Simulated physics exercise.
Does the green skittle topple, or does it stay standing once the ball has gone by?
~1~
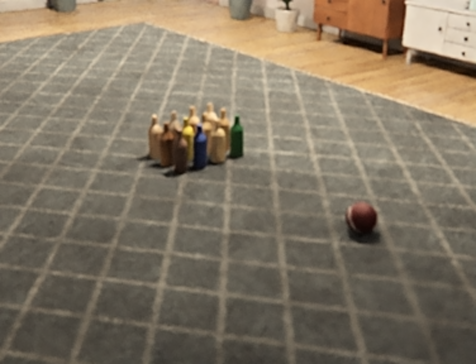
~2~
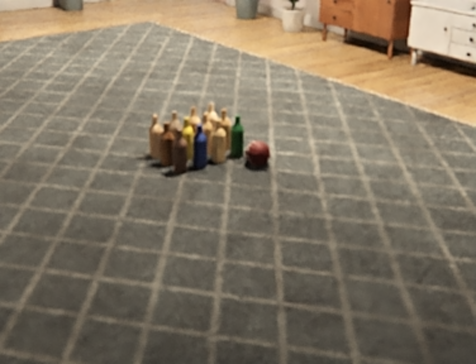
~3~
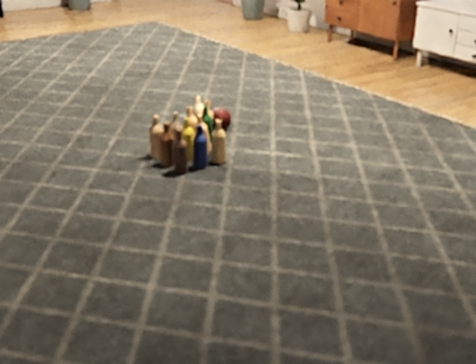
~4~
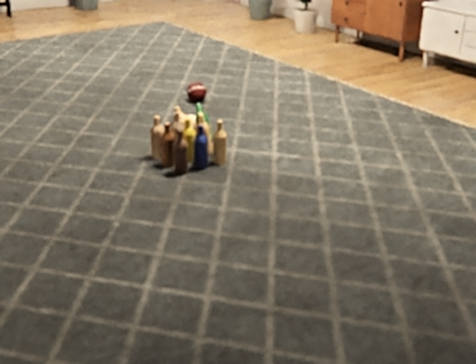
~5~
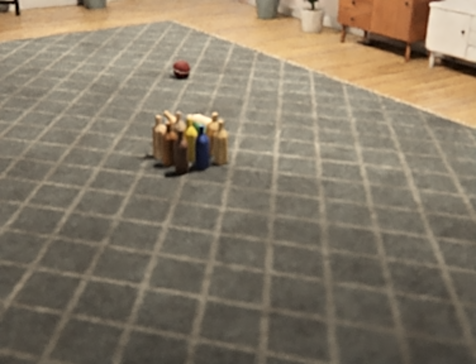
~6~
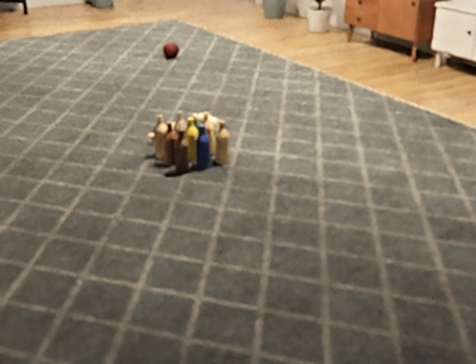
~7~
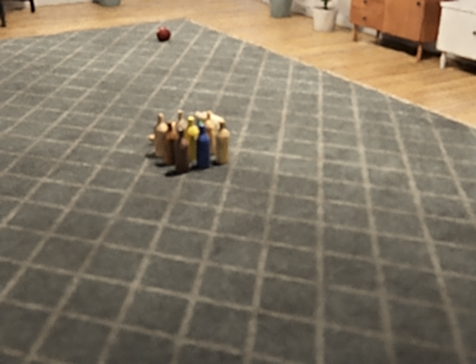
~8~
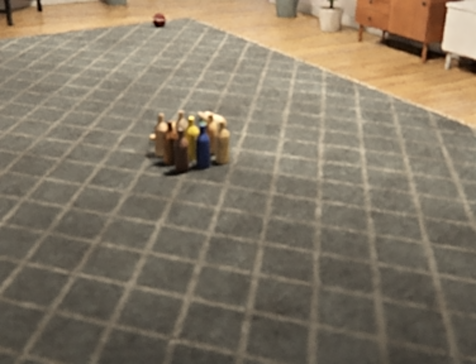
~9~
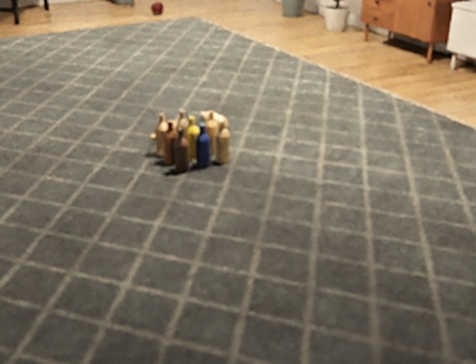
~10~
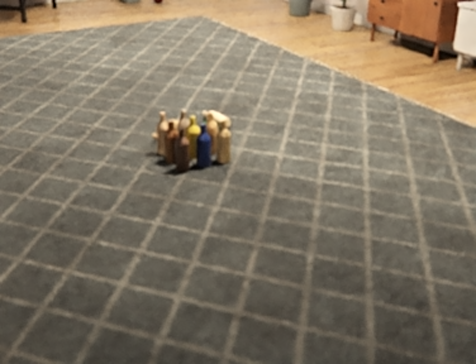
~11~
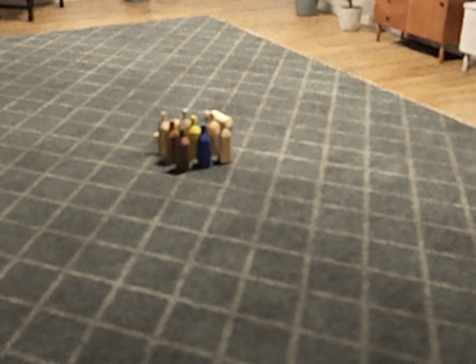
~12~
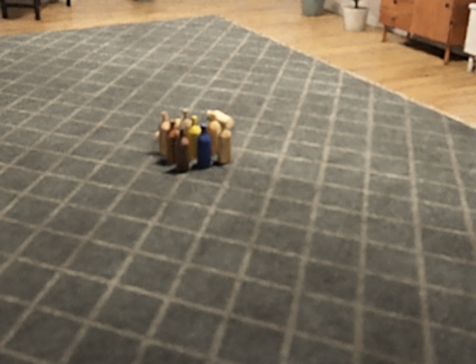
The green skittle topples. The ball hits the back right side of the group and knocks it over behind the others.
